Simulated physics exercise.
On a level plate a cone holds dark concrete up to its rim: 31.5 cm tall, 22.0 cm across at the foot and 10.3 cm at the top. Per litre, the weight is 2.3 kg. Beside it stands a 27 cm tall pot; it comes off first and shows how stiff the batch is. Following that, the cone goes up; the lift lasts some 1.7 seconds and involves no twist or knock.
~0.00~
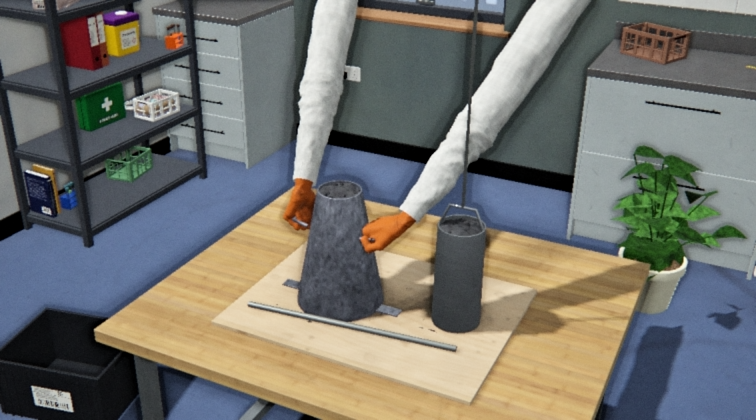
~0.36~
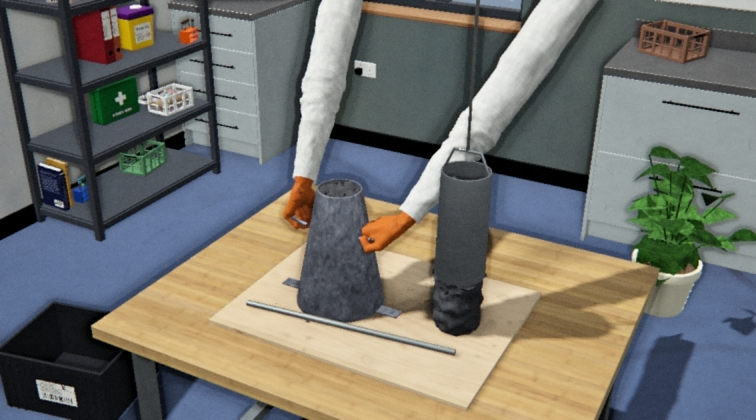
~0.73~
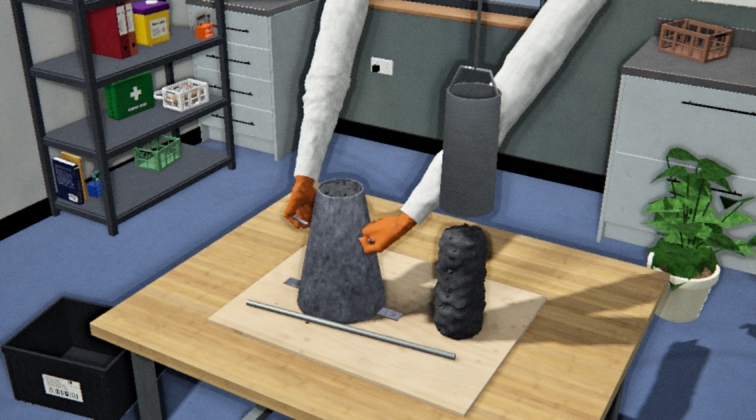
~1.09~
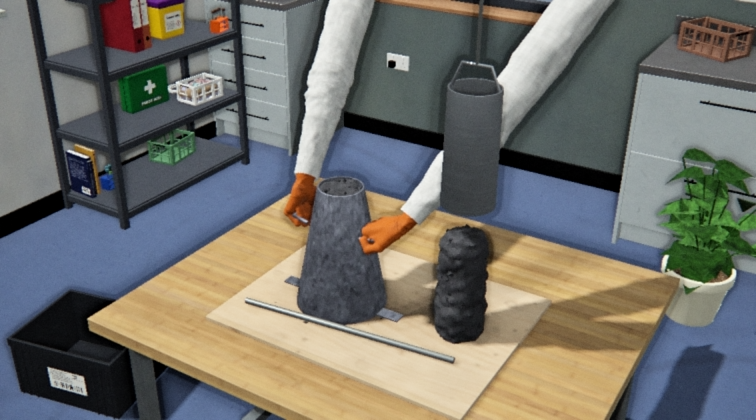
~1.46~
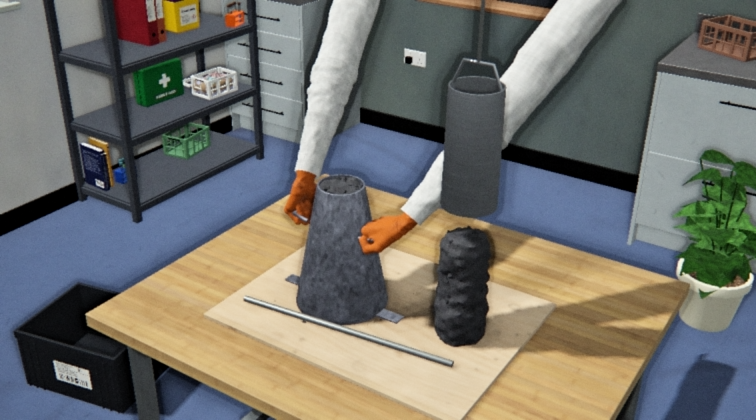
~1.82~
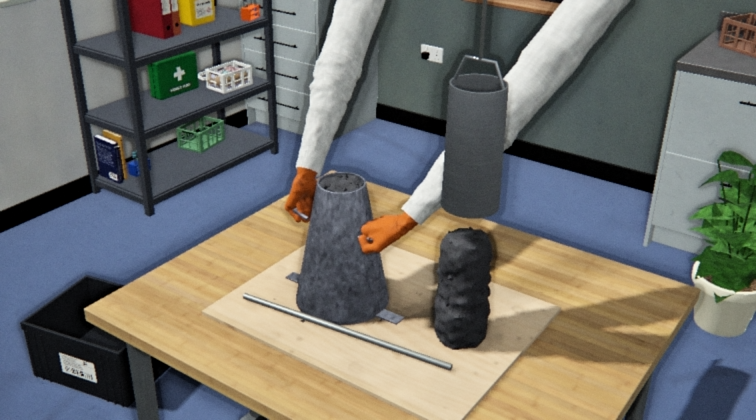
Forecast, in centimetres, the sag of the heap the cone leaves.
Roughly 0 centimetres.
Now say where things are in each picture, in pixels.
In the first picture, middle of the pot's mouth at (462, 226), still down; middle of the cone's top at (340, 190), not yet moved.
In the second picture, middle of the pot's mouth at (466, 172), raised 14 cm; middle of the cone's top at (340, 189), not yet moved.
In the third picture, middle of the pot's mouth at (474, 92), raised 33 cm; what the pot left 26 cm high and 12 cm wide, top at (464, 233); middle of the cone's top at (341, 189), not yet moved.
In the fourth picture, middle of the pot's mouth at (476, 88), raised 34 cm; what the pot left 26 cm high and 12 cm wide, top at (465, 235); middle of the cone's top at (341, 187), not yet moved.
In the fifth picture, middle of the pot's mouth at (477, 87), raised 34 cm; what the pot left 26 cm high and 12 cm wide, top at (466, 236); middle of the cone's top at (341, 186), not yet moved.
In the sixth picture, middle of the pot's mouth at (479, 84), raised 34 cm; what the pot left 26 cm high and 12 cm wide, top at (467, 238); middle of the cone's top at (342, 183), not yet moved.
After 2.2 s, the cone is up 6.1 cm; the dark concrete has come down 0.0 cm to 31 cm and is 22 cm wide.
After 2.7 s, the cone is up 21 cm; the dark concrete has come down 0.1 cm to 31 cm and is 22 cm wide.
After 3.1 s, the cone is up 32 cm; the dark concrete has come down 0.0 cm to 31 cm and is 22 cm wide.
After 3.6 s, the cone is clear; the dark concrete has come down 0.1 cm to 31 cm and is 22 cm wide.
After 7.9 s, at rest, the cone is clear; the dark concrete has come down 0.1 cm to 31 cm and is 22 cm wide.
